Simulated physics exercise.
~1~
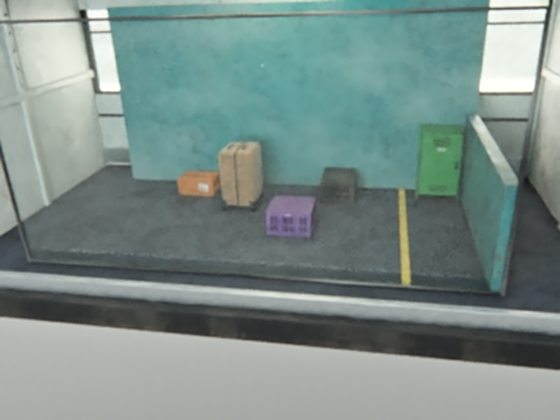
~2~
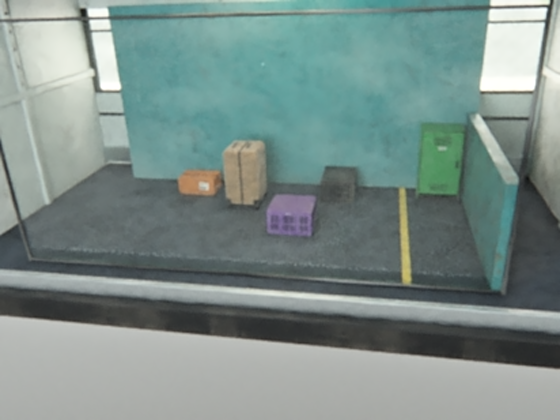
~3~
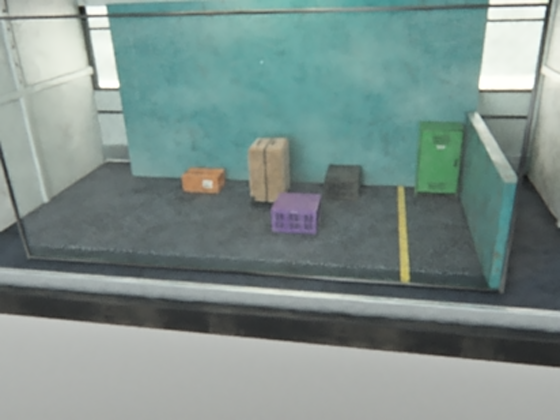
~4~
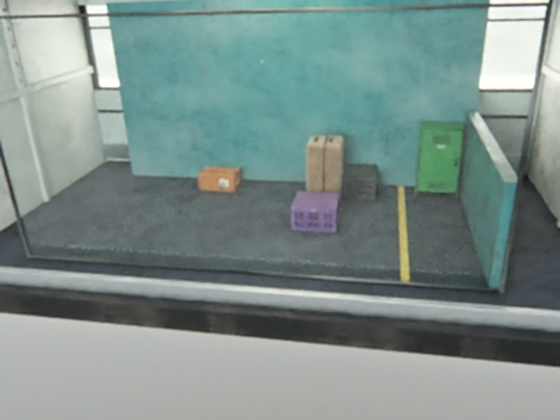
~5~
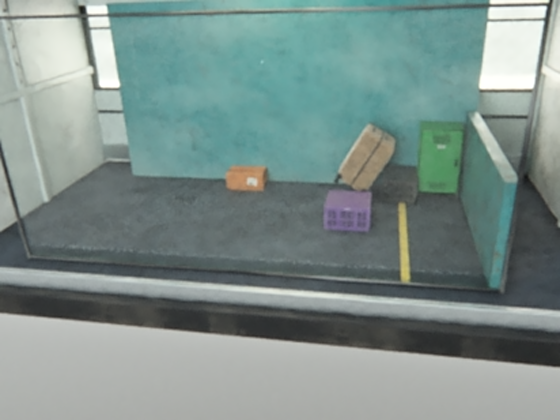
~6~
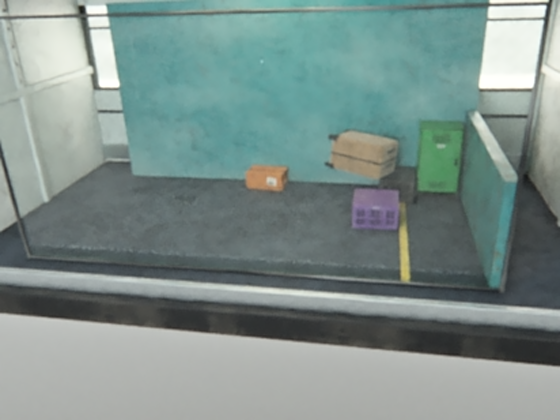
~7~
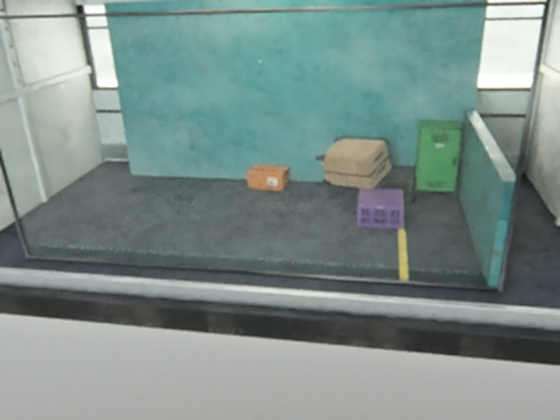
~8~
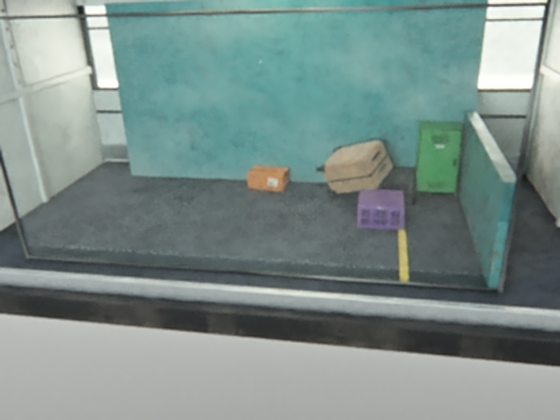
A brown wheeled case rolls right across a bay toward a dark crate, tips over and settles on its side, while a purple crate, an orange carton and the dark crate slide right; all stop short of the yellow line, near a still green locker.
